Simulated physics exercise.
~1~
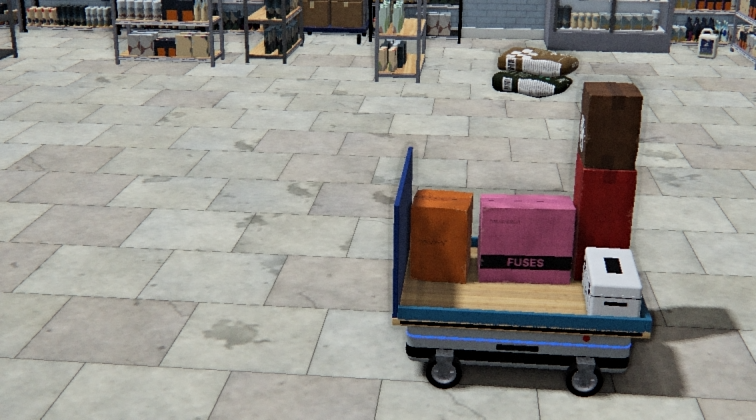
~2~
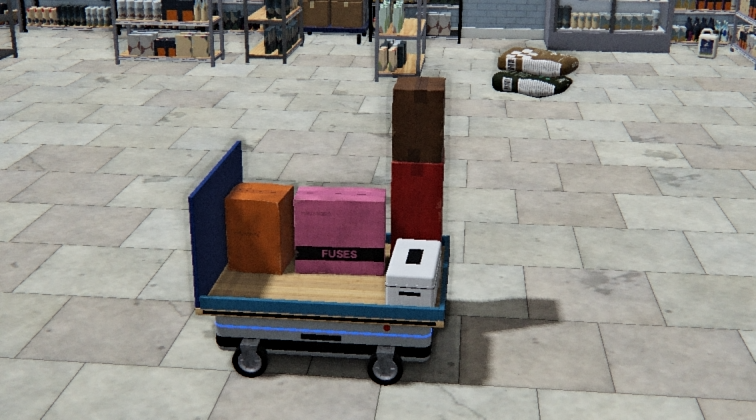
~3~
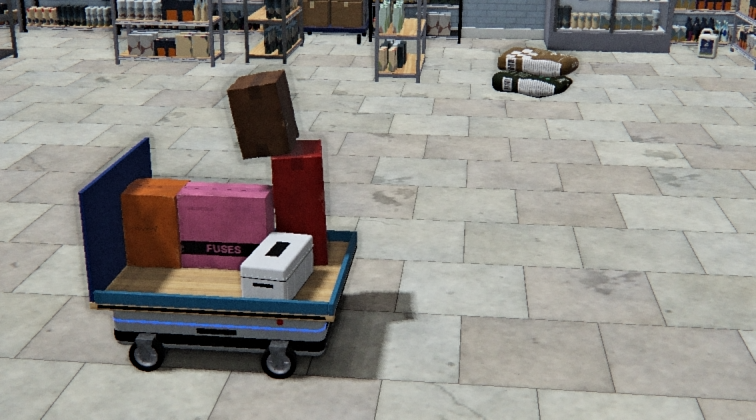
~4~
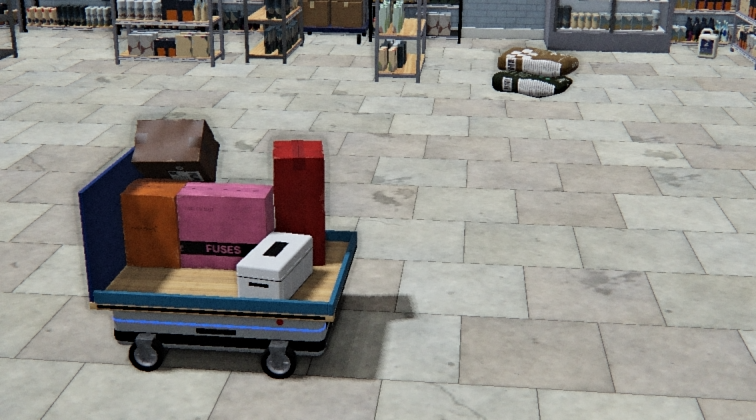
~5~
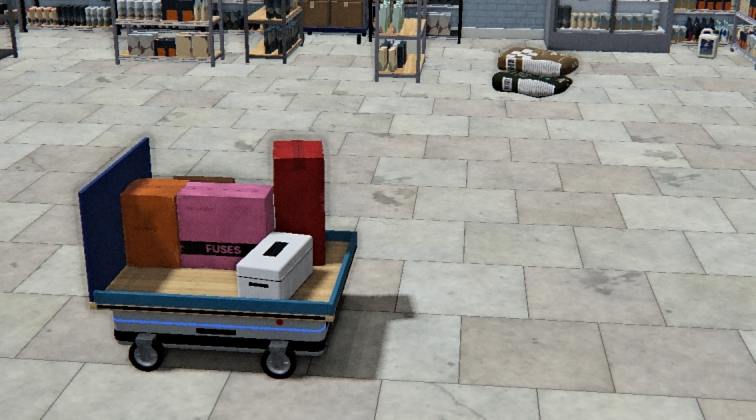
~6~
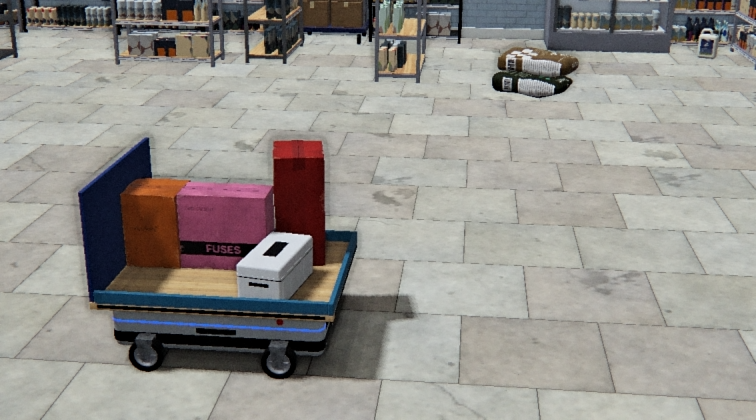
A delivery cart rolls left and stops, its brown box toppling from the red one and dropping out of sight behind the others.
